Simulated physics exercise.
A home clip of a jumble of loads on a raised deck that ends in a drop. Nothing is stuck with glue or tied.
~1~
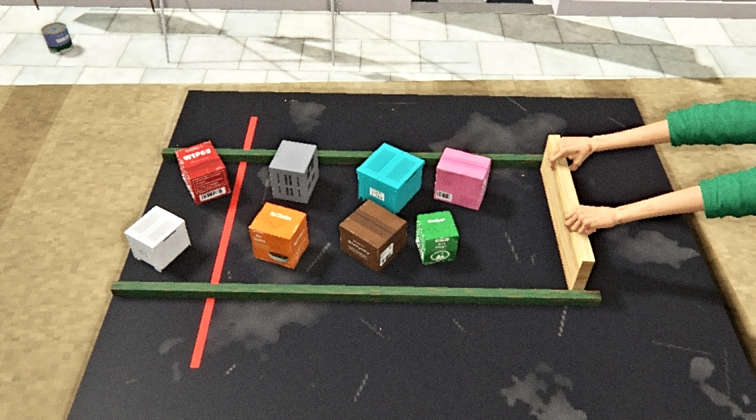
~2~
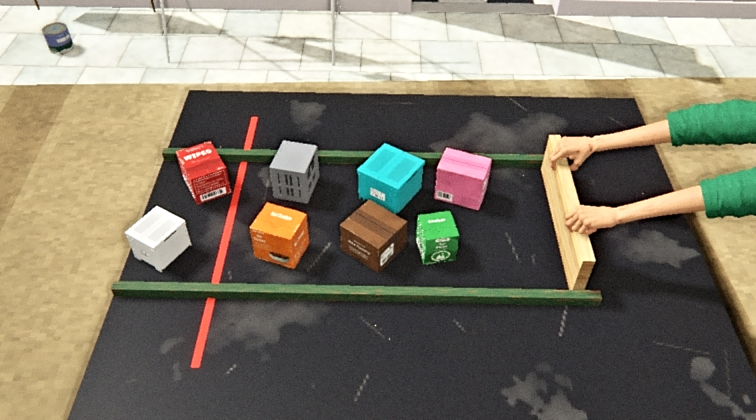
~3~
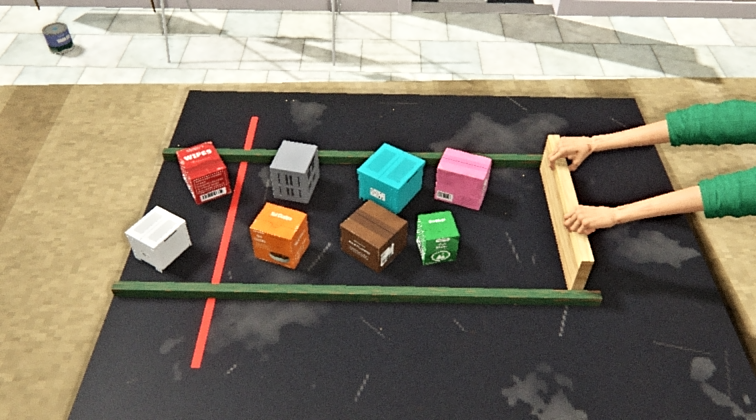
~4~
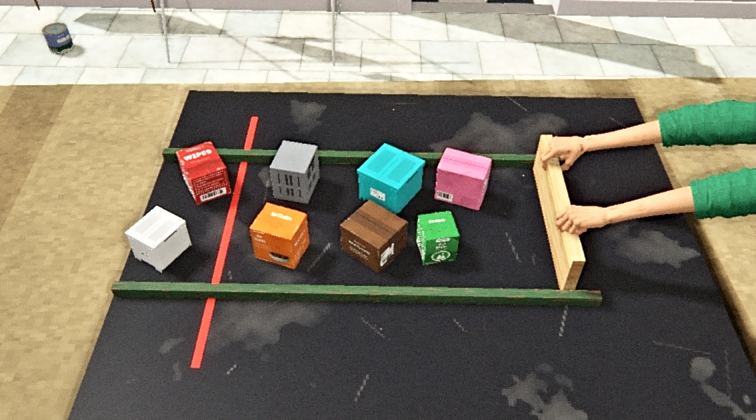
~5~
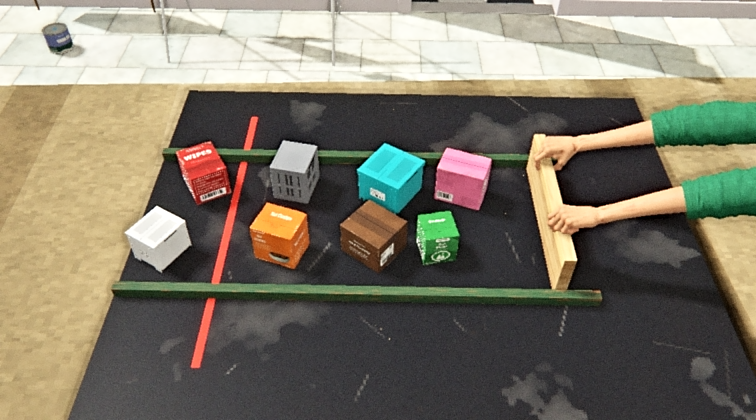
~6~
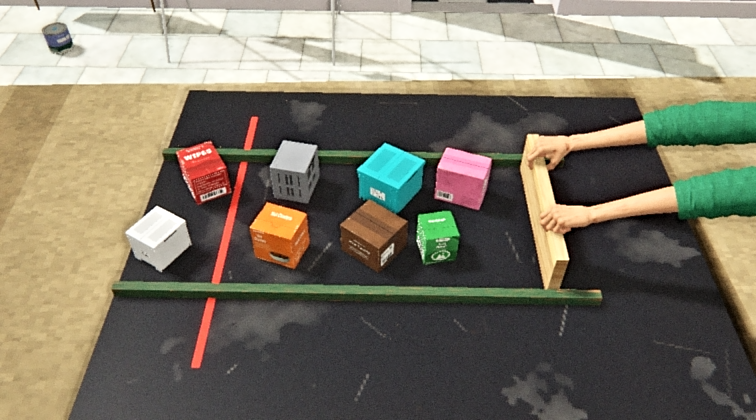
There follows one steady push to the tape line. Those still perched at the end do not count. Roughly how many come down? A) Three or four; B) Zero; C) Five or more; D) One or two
Three or four.
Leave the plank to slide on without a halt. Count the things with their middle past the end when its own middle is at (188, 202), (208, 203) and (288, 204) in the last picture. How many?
First 6, then 5, then 1.
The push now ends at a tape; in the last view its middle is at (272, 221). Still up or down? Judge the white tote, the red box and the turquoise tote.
White tote goes down, red box goes down, turquoise tote stays put.
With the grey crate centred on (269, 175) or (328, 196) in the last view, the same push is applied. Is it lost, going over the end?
In that order, it is pushed off; is not pushed off.
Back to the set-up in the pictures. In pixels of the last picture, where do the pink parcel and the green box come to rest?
The pink parcel stops around (211, 180); the green box around (206, 231).
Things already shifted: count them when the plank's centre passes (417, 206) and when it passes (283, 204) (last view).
At the first spot 4, then 8.
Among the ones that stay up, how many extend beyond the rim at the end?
Overhang count: 1.
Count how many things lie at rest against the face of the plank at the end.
It's 2.
Soon after, none off yet; white tote at rest near (160, 239); red box at rest near (204, 172); orange box at rest near (281, 236).
Then, none off yet; white tote at rest near (160, 239); red box moved a little near (187, 171); orange box moved about its own width near (226, 236).
By the end, the number that fall off is three or four; fallen, grey crate, orange box, red box and white tote.
